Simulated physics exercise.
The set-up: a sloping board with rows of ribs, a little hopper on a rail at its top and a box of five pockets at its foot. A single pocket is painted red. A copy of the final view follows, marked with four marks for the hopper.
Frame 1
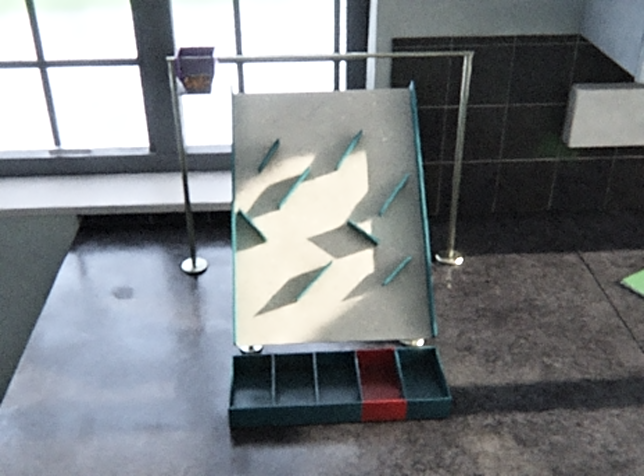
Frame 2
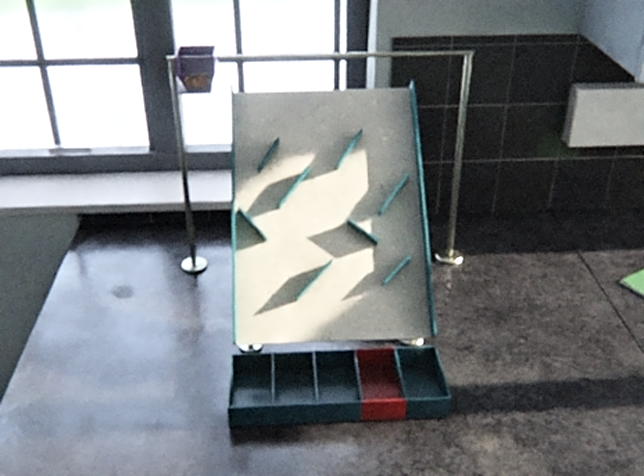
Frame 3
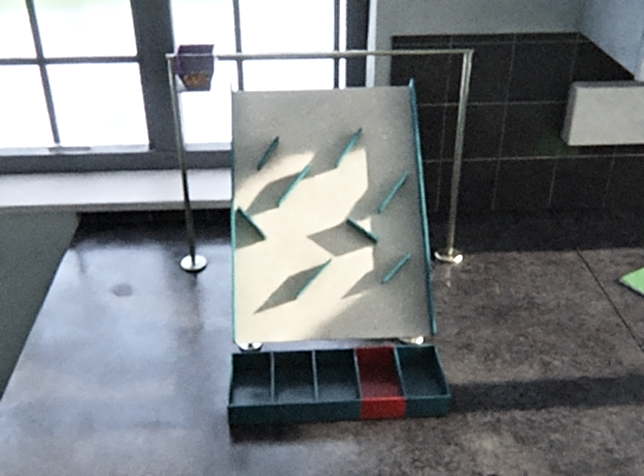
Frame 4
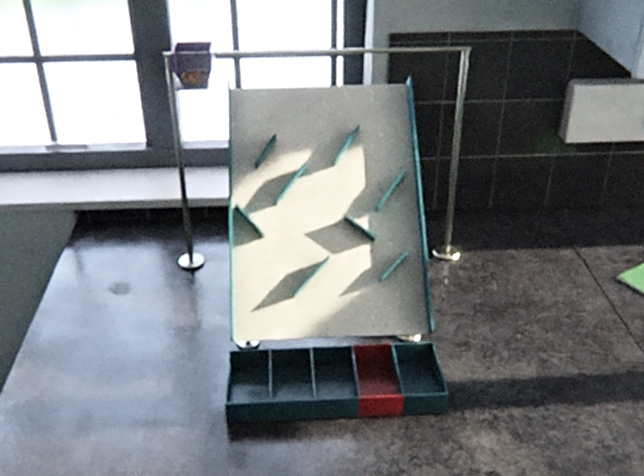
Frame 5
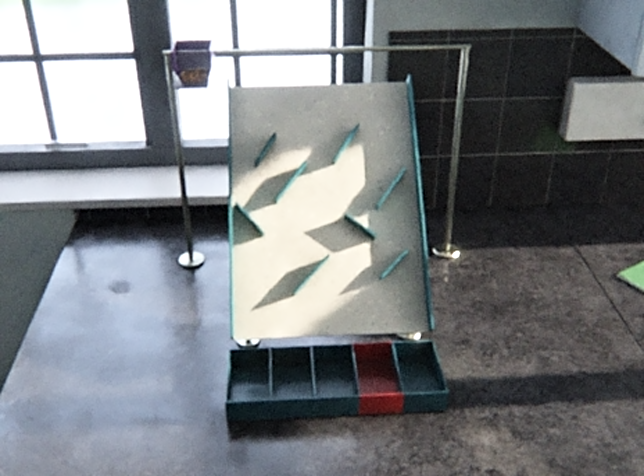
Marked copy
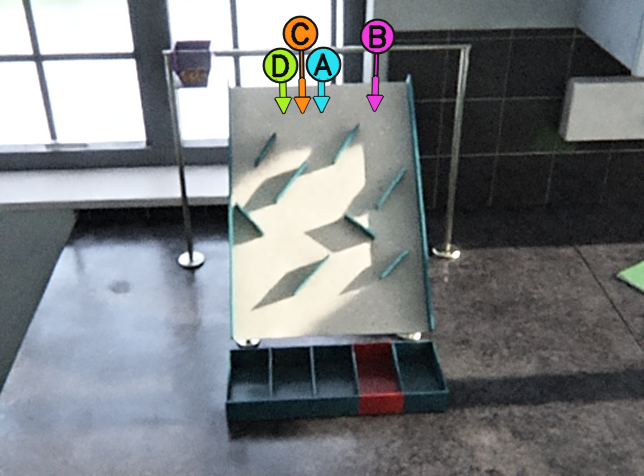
On a dark countertop by a window, a sloping board with slanted ribs stood below a small hopper on a rail, above a five-pocket box with one red pocket, and nothing noticeably moved.
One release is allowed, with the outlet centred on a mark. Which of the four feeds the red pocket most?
Go for B.
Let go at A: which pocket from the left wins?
The first from the left.
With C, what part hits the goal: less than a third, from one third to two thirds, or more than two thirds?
It is less than a third.
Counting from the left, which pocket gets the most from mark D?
The second.
On the marked copy, mark A meets the board at (321, 106); mark B meets the board at (374, 105); mark C meets the board at (302, 107); mark D meets the board at (283, 107).
If A is chosen, a small part in the red pocket, nearly all in other pockets.
If B is chosen, about two thirds in the red pocket, about a quarter in other pockets, a small part held on the board, a stray few outside the box.
If C is chosen, a small part in the red pocket, most in other pockets.
If D is chosen, a stray few in the red pocket, nearly all in other pockets, a small part held on the board.
